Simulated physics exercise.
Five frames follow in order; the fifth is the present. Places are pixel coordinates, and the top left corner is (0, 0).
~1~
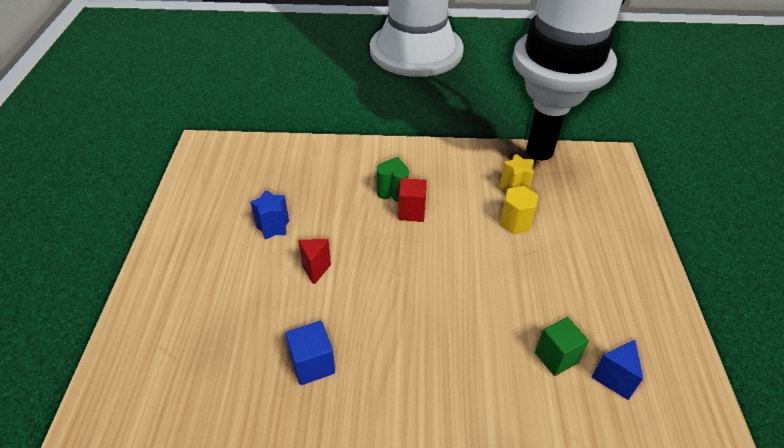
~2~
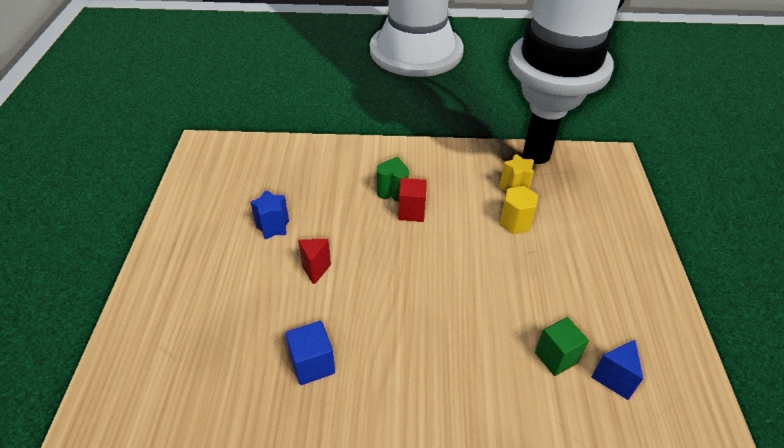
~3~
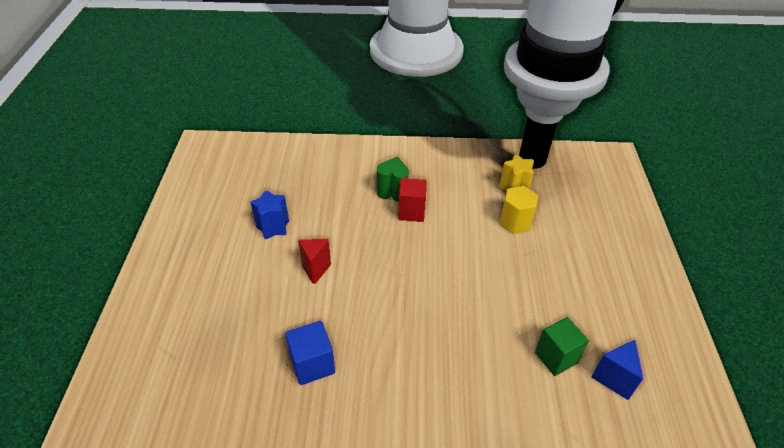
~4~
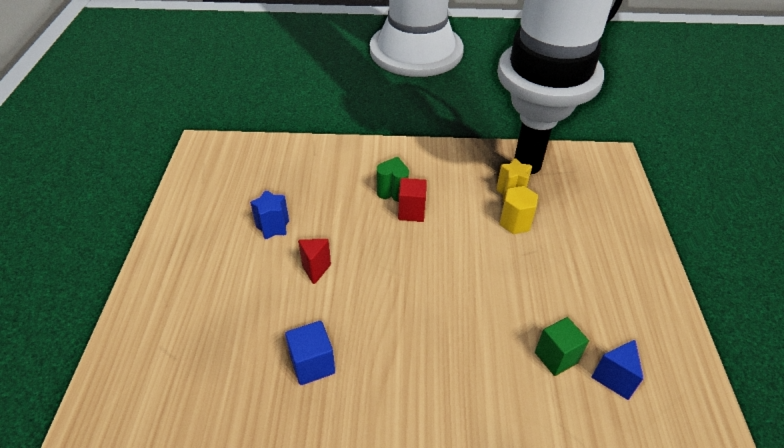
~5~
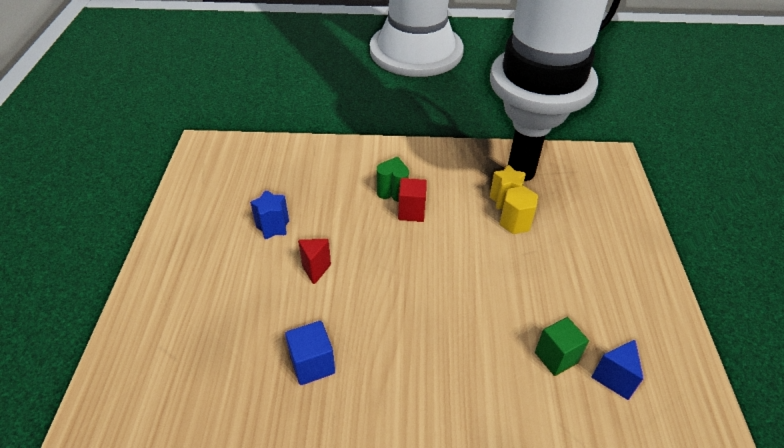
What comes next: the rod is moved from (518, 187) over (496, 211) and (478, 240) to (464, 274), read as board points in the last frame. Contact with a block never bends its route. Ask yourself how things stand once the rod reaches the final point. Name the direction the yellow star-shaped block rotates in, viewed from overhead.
From above, clockwise.
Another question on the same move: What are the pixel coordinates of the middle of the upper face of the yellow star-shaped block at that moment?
The centre of its top face lies at (438, 253).
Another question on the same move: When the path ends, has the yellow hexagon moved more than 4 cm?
No
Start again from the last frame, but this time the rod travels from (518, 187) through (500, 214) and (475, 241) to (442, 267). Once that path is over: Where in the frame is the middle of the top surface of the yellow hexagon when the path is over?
Most likely (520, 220).
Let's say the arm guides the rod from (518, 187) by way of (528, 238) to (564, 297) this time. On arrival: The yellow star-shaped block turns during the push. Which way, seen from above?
Looking down on the board, it turns clockwise.
What follows on the original path. One third of the way, rod at (499, 197); yellow star-shaped block at (484, 200); yellow hexagon at (521, 206), turned 30° anticlockwise.
Two thirds of the way, rod at (480, 226); yellow star-shaped block at (462, 228), turned 15° clockwise; yellow hexagon at (522, 209), turned 45° anticlockwise.
At the end, rod at (466, 260); red four-sided block in place; yellow star-shaped block at (438, 253), turned 40° clockwise; yellow hexagon at (522, 209), turned 45° anticlockwise.
